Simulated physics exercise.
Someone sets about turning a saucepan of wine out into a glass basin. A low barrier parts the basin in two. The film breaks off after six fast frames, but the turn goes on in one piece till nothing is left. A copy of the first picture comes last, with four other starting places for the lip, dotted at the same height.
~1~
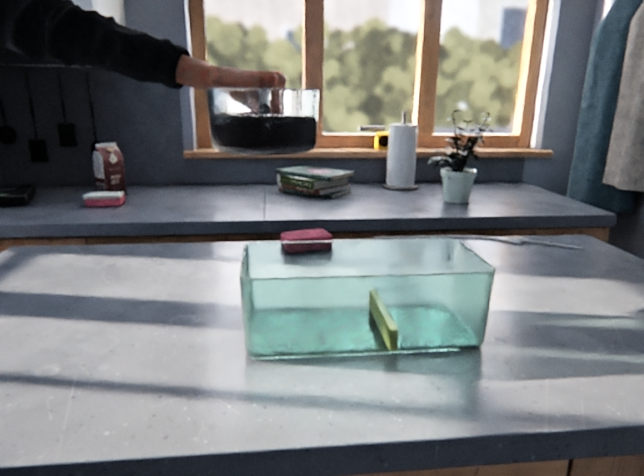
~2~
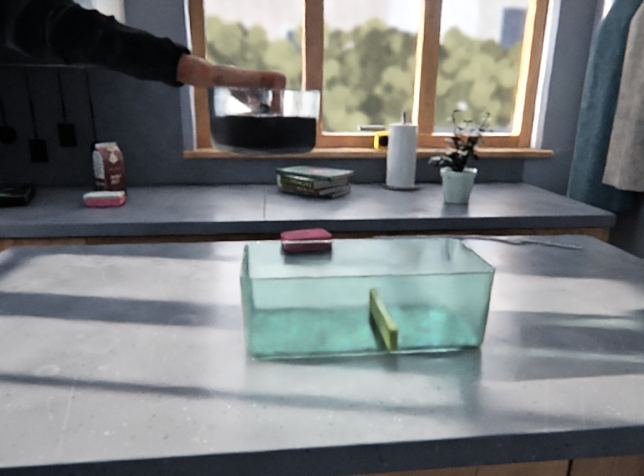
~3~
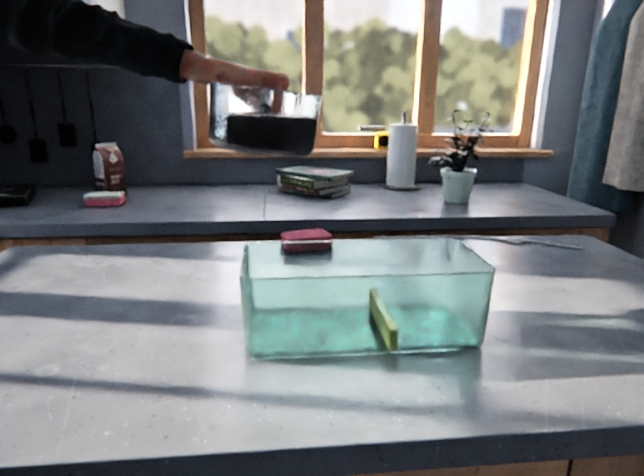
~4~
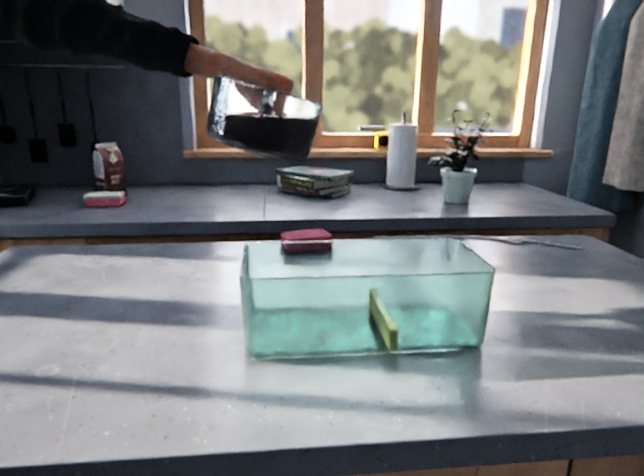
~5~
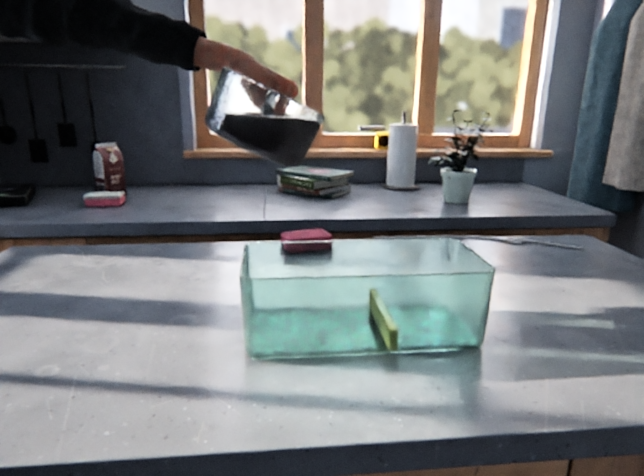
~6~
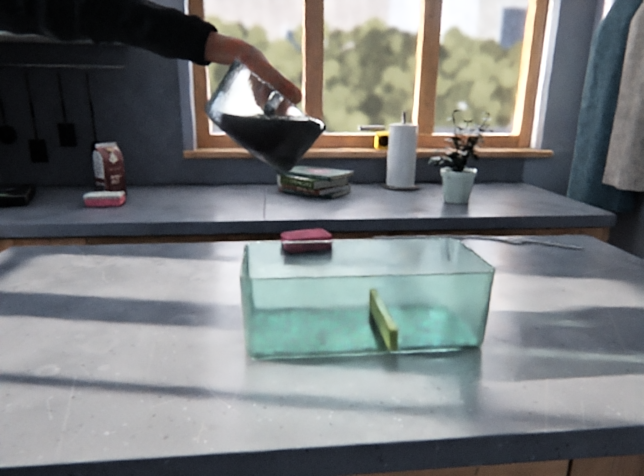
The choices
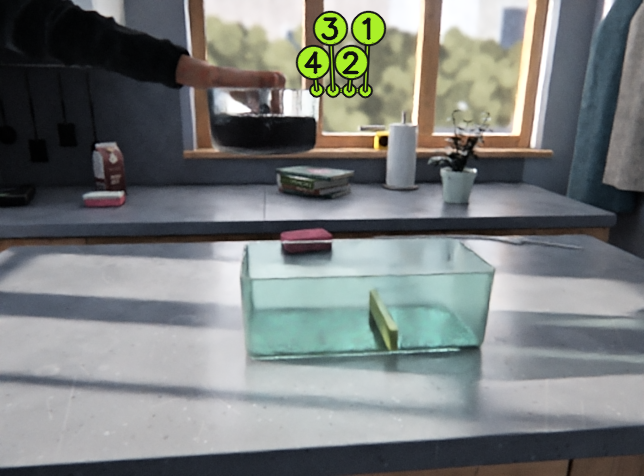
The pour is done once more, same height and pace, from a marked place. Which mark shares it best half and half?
I would pick place 2.
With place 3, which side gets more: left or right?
More ends on the left.
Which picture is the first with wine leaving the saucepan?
Picture 6.
On the marked copy, 1 at (365, 90); 2 at (349, 90); 3 at (333, 90); 4 at (316, 90).
With 1, about 35 % ends left of the wall and 64 % right of it.
With 2, about 47 % ends left of the wall and 52 % right of it.
With 3, about 68 % ends left of the wall and 30 % right of it.
With 4, about 87 % ends left of the wall and 12 % right of it.
